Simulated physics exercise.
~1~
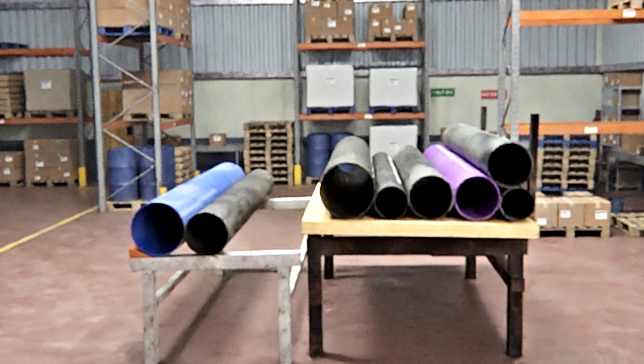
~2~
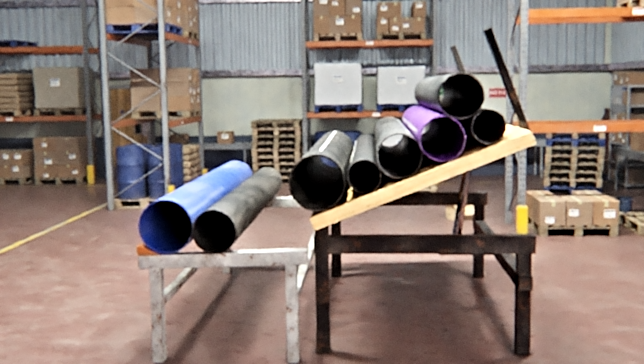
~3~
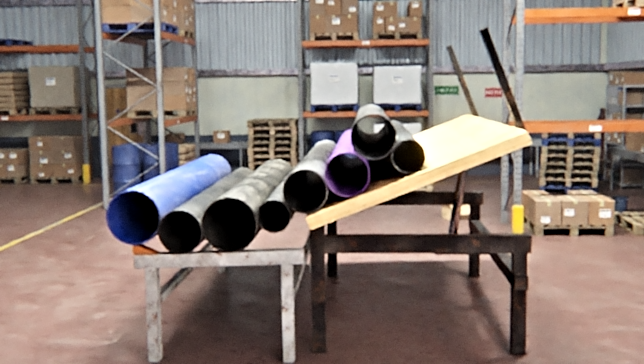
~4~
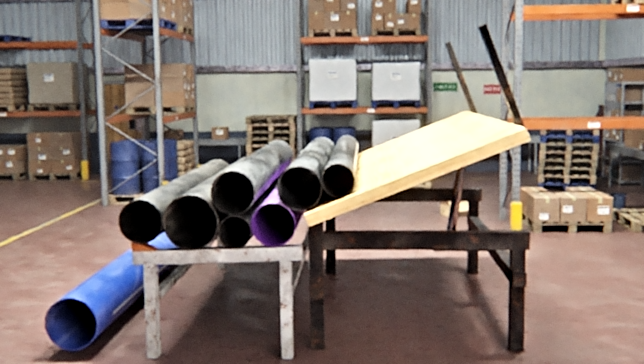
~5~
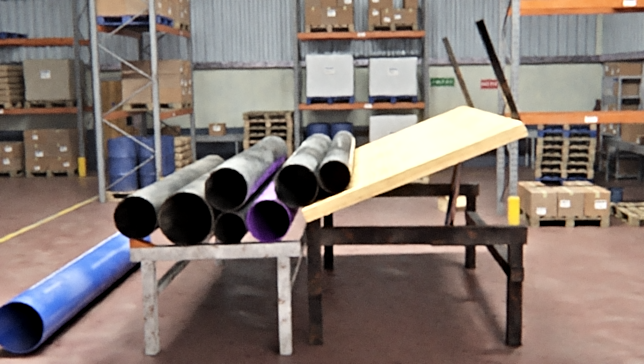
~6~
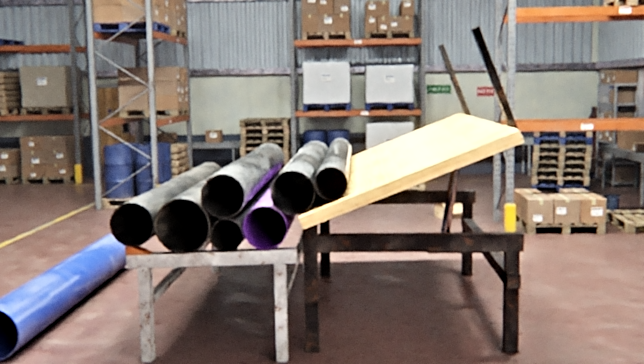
Warehouse with a wooden deck tilting up, pipes rolling left onto a metal rack, the blue one dropping to the floor, purple staying on the rack.
